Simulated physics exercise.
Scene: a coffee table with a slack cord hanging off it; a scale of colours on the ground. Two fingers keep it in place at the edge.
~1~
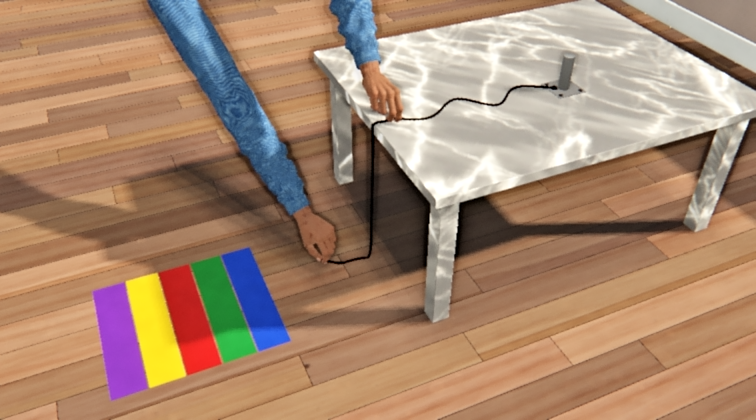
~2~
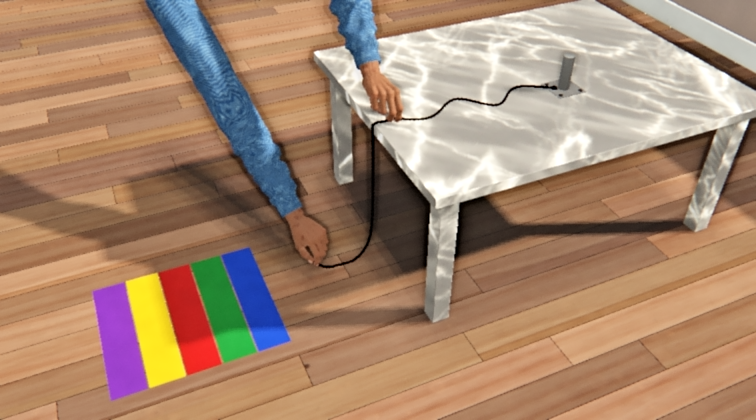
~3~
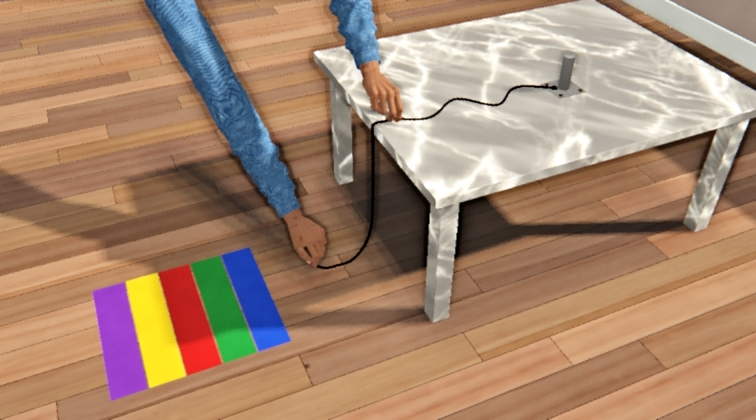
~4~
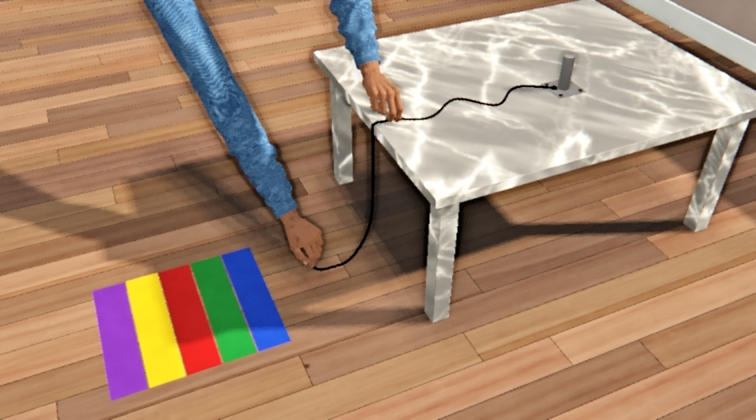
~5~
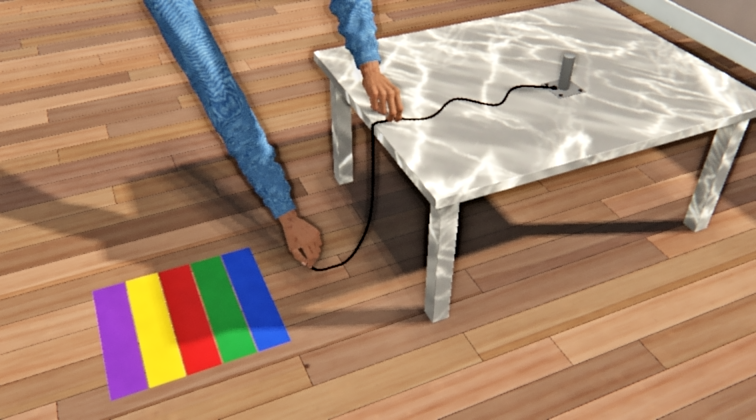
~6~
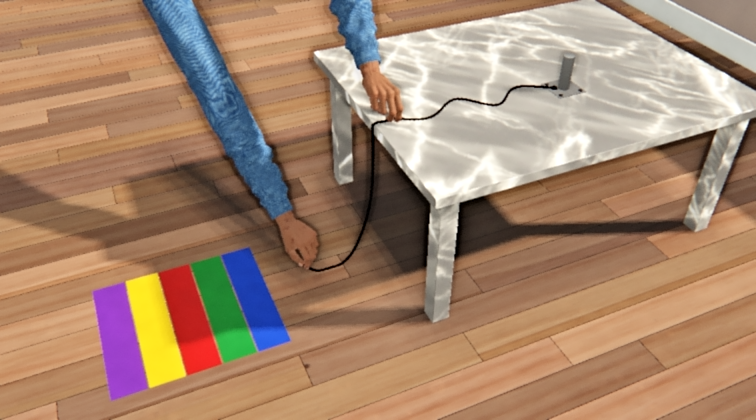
Two blue-sleeved arms reach down from the upper left over a wood-plank floor and a pale marbled coffee table, seen from above at an angle. One hand pins a black cord at the table's left edge, near a small grey post, while the other holds its hanging end beside purple, yellow, red, green and blue stripes. The lower hand draws the end slightly left; the camera stays still.
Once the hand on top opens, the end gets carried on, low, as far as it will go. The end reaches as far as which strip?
As far as the red strip.
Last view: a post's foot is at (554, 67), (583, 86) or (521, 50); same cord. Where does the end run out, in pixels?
Respectively (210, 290), (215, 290) and (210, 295).
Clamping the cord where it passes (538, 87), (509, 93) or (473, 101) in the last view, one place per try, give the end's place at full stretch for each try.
Going through the three tries, you get (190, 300), (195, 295) and (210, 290).
Early on, end near (238, 285); over blue.
Midway, end near (205, 294); over green.
At the end of the slack, end near (187, 300); over red. Over red.
